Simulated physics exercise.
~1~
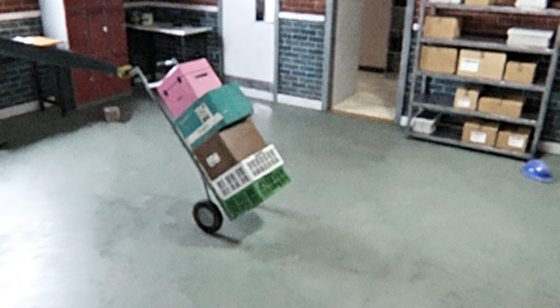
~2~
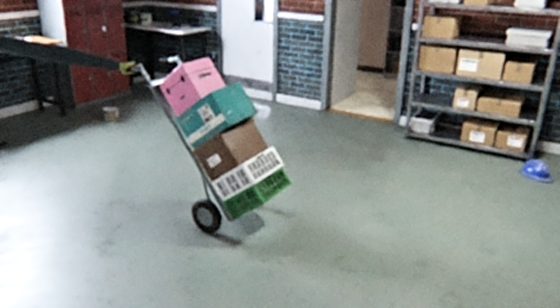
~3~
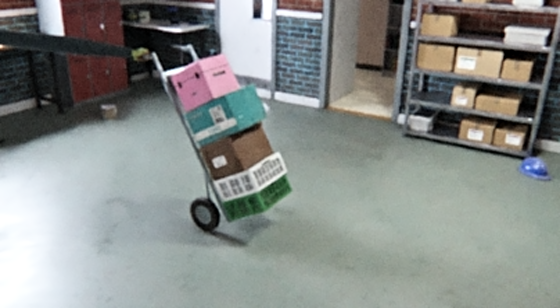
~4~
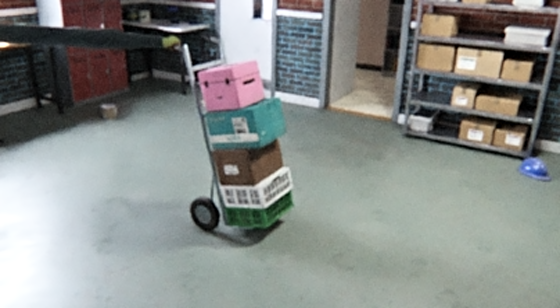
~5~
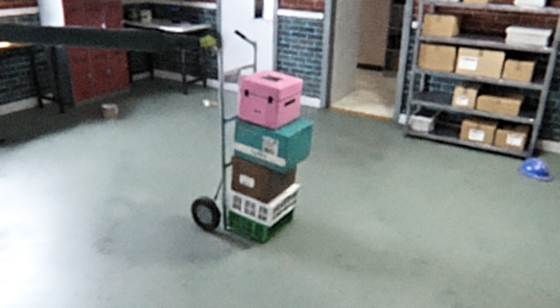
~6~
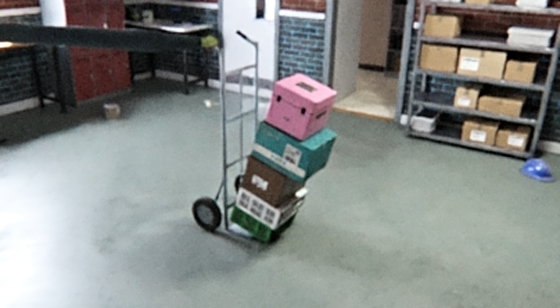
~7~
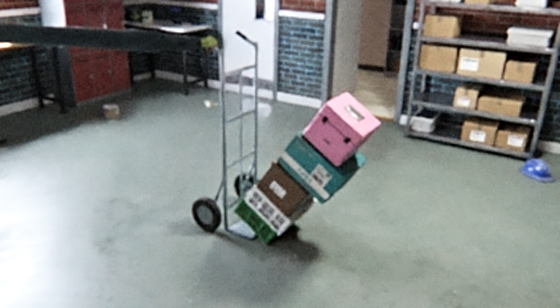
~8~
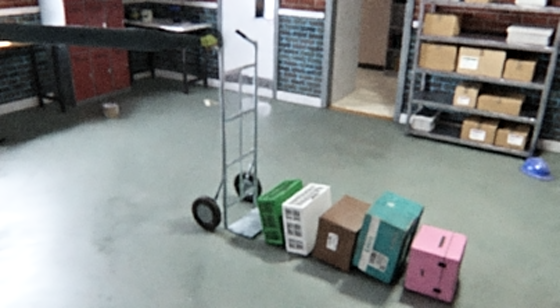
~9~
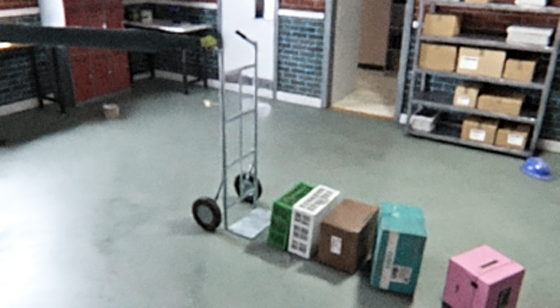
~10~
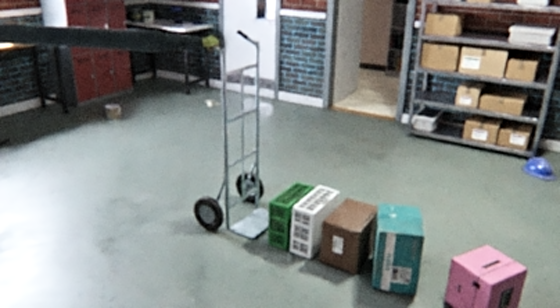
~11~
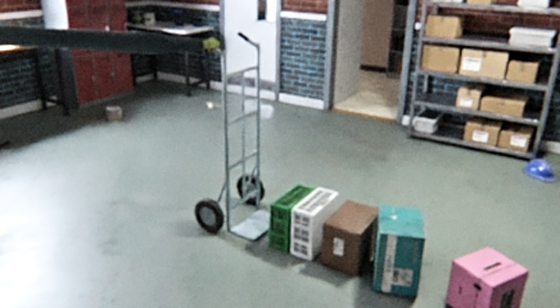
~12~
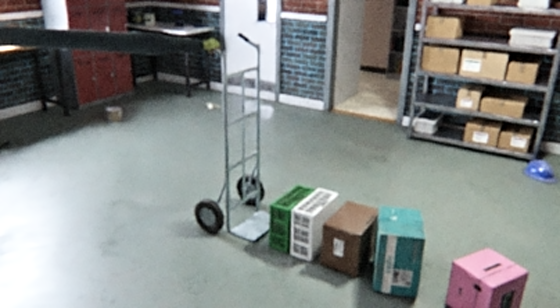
A silver sack truck leans back to the left on a grey-green workshop floor, seen from above by a slightly swaying camera, with shelves of boxes and a blue hard hat at right. It carries a pink box on top, then a turquoise box, a brown box, a white crate and a green crate. A dark arm at left reaches its handle as it swings upright, faster and faster. The truck stops upright, but the stack keeps tipping right and topples. All five end in a row on their sides, green nearest the plate, pink farthest right, lying still.
